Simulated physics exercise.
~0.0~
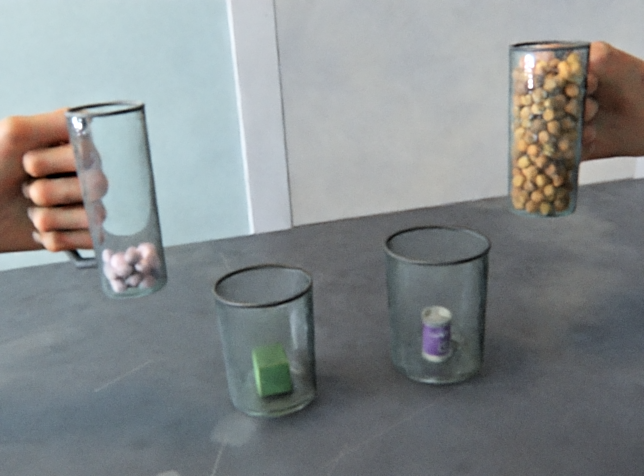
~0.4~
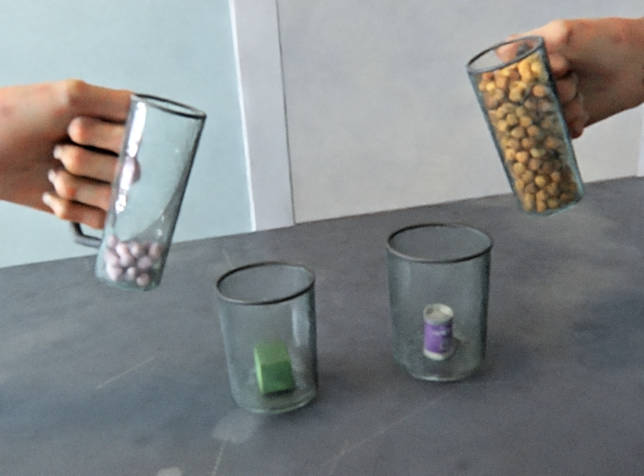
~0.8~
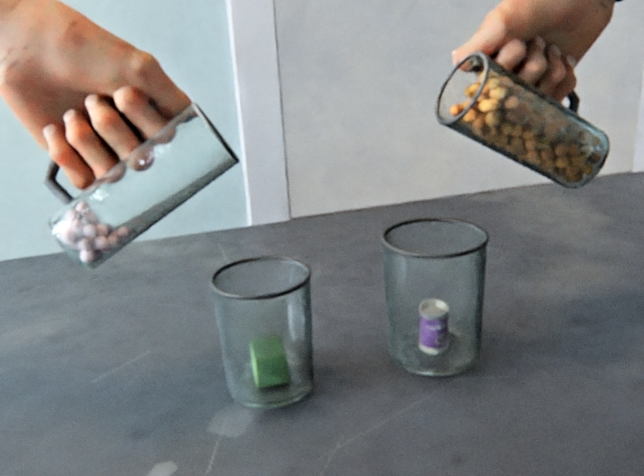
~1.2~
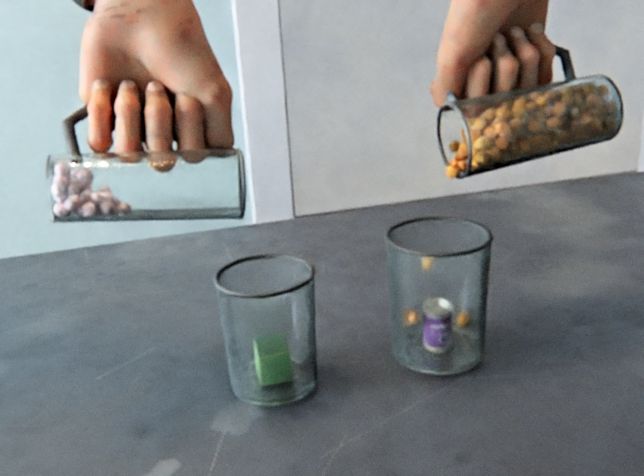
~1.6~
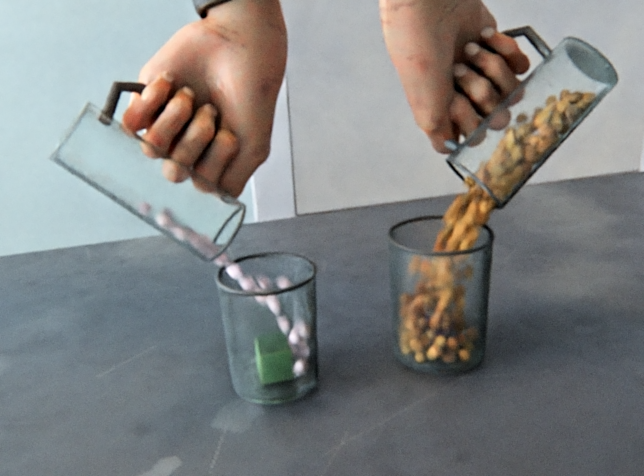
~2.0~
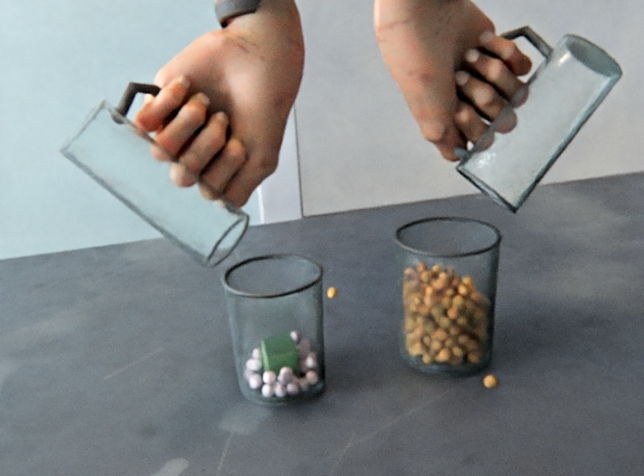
On a dark grey tabletop before a pale wall, seen from slightly above by a gently swaying camera, stand two clear glasses, the left holding a green block and the right a small purple and white object. Above them, two hands hold clear handled cups, the left with a few pale pink balls, the right nearly full of orange-brown ones. The hands tip the cups inward, and the right cup begins spilling first. Both then pour until empty. The green block still shows above pale balls, while the purple object is buried and two stray orange pieces lie outside.
